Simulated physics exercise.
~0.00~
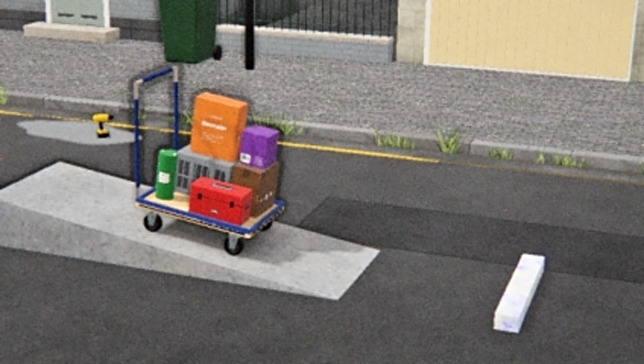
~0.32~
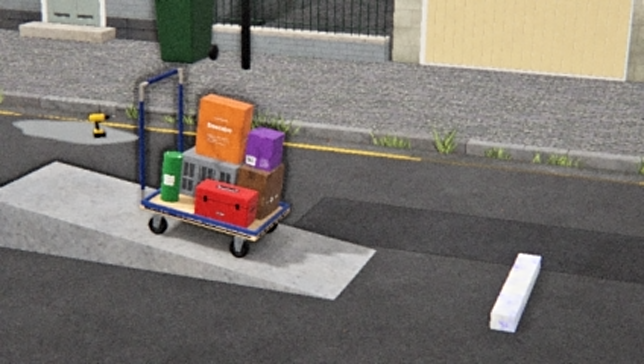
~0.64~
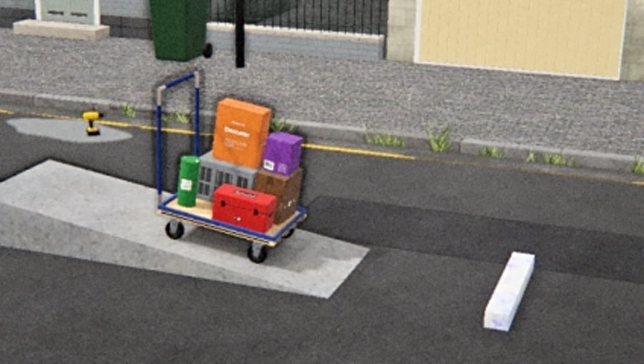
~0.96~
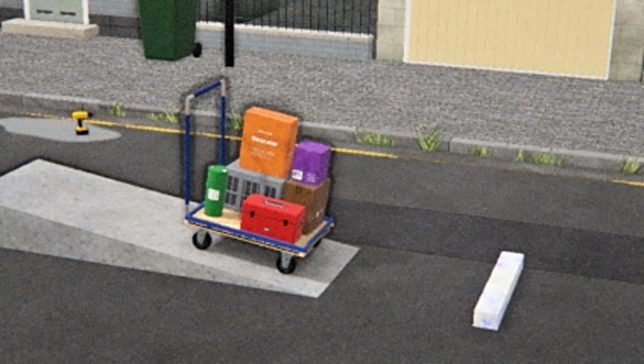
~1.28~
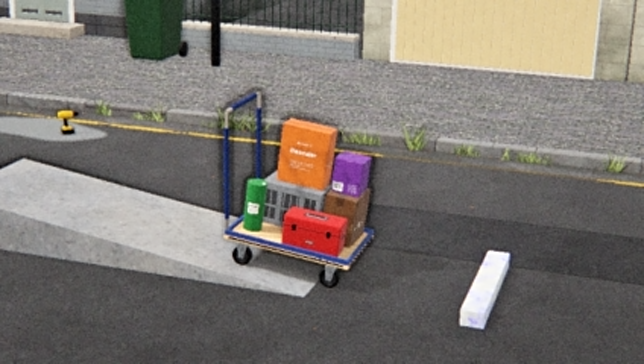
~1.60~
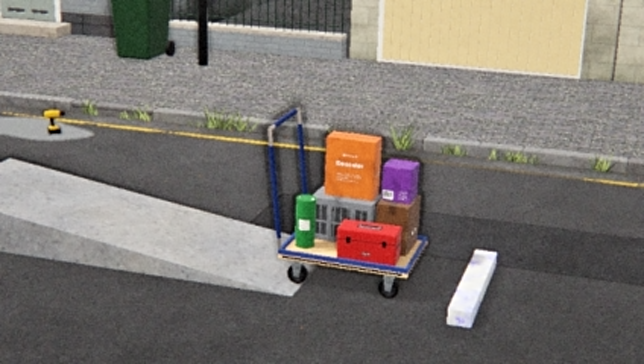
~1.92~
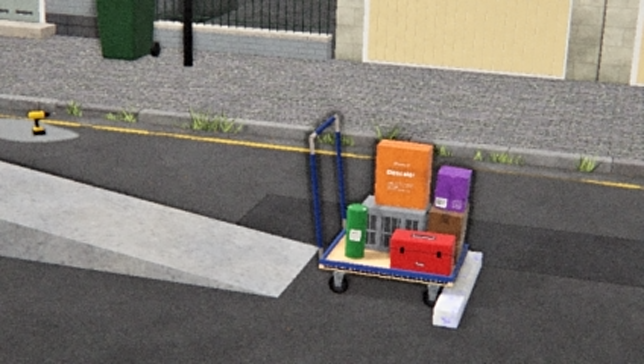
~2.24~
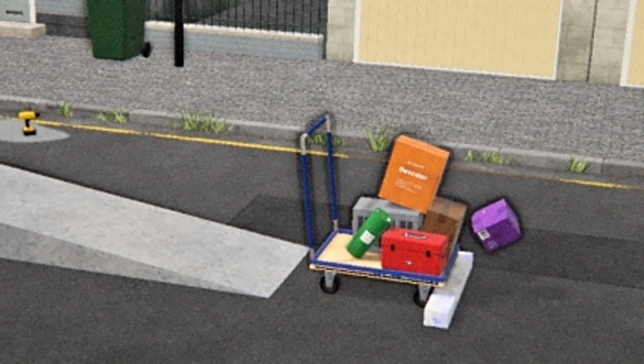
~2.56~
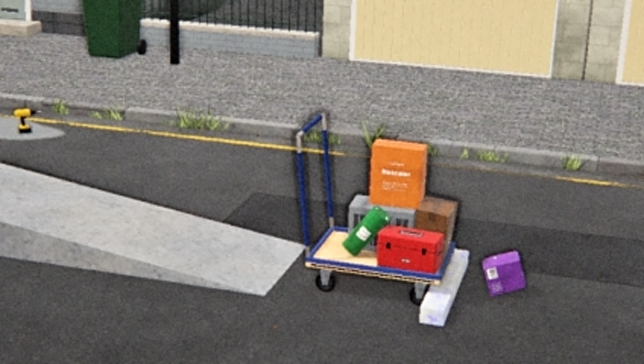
A flat trolley with a blue handle, loaded with a red toolbox, a green canister, a grey crate and orange, purple and brown boxes, rolls rightward down a pale ramp with nobody holding it. It leaves the foot of the ramp and crosses the flat asphalt toward a low white kerb. The wheels meet the kerb and the trolley stops abruptly. The purple box tumbles off over the front, while the green canister and the orange box tip. The orange box settles upright again, the canister stays toppled on the deck, and the purple box lies on the road beyond the kerb.
